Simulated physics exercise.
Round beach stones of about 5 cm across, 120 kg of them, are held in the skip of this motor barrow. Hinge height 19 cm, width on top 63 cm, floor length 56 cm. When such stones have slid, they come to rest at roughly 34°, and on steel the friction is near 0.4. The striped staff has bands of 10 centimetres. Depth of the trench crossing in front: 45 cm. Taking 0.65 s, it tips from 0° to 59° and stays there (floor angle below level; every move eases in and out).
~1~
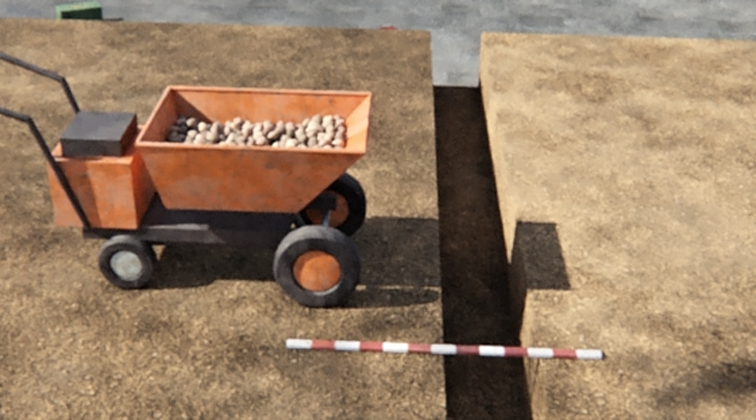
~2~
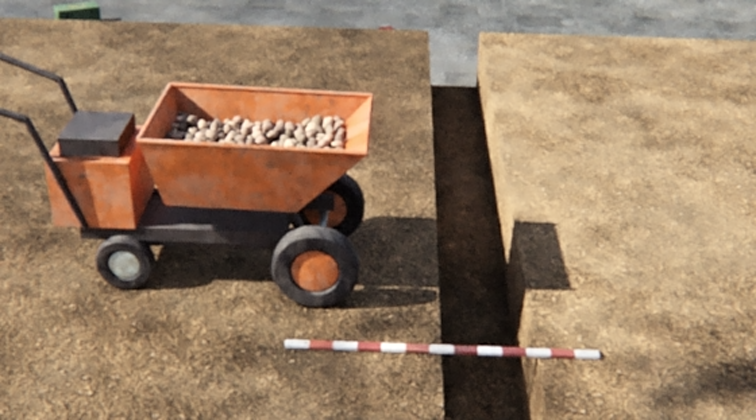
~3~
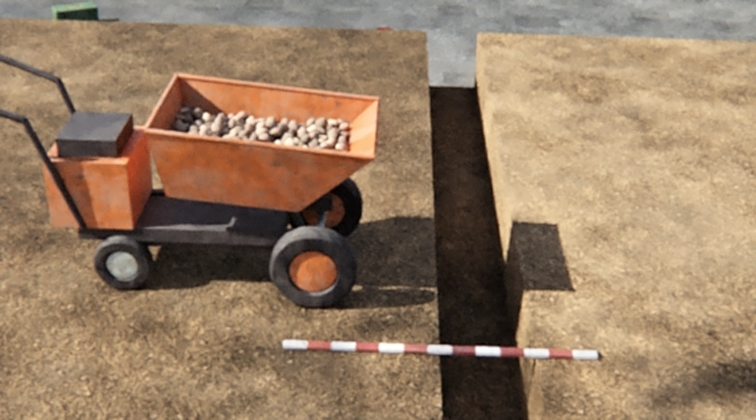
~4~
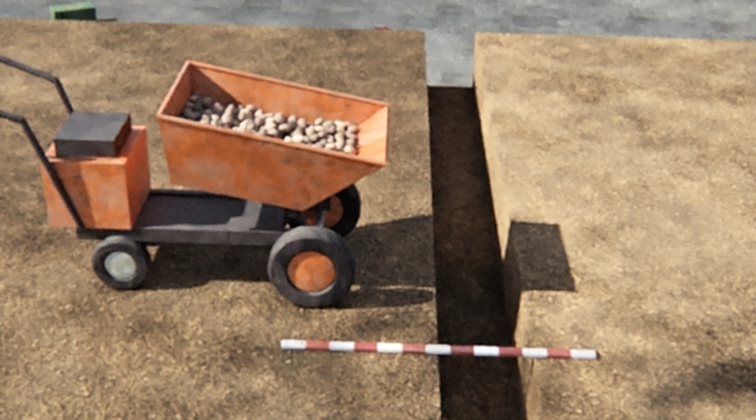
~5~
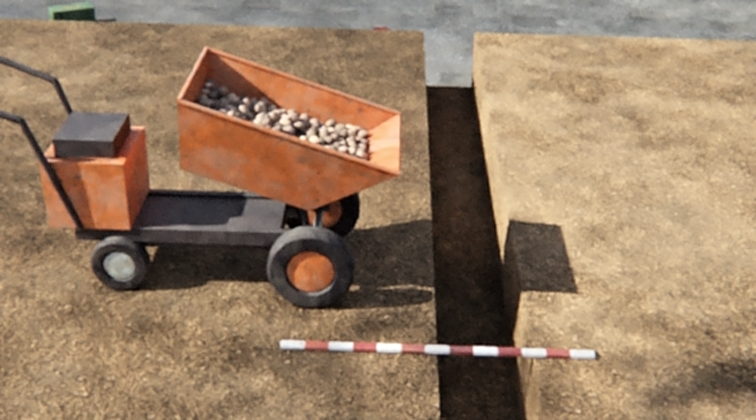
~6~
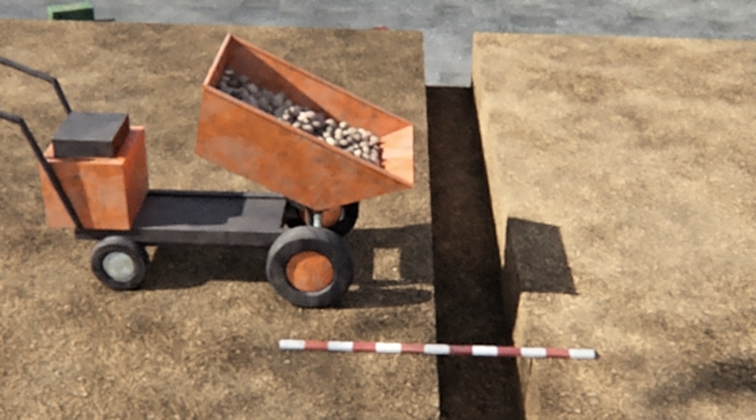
An orange motor barrow with black-tyred wheels and dark handles stands at the left on brown earth, seen from above and to the side, its skip holding pale, rounded stones. To its right a narrow, dark trench crosses the ground, with a red-and-white staff lying across it and grey paving behind. The skip tilts gradually toward the trench, its rear rising, while the view shifts very slightly.
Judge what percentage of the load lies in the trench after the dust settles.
About 71 %.
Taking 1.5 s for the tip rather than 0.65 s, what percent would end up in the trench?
Near 90 per cent.
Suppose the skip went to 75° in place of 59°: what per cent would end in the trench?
In that case some 75 per cent.
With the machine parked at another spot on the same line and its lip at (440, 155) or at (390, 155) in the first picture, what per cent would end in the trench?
Around 20% for the first place and 50% for the second.
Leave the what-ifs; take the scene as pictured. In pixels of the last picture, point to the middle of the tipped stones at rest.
(493, 340).
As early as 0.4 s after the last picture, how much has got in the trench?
By that point it's something like 10 in a hundred.
Then, 0.2 s after the last picture the floor is at 50°, 100 % in the skip; the foremost stones are at (416, 205).
Then, 0.4 s after the last picture the floor is at 59°, 91 % in the skip, 9 % in the trench; the foremost stones are at (495, 254).
Then, 0.8 s after the last picture the floor is at 59°, 38 % in the skip, 36 % in the trench, 26 % past the trench; the foremost stones are at (623, 278).
Then, 2.8 s after the last picture the floor is at 59°, 0 % in the skip, 71 % in the trench, 29 % past the trench; the foremost stones are past the picture's edge.
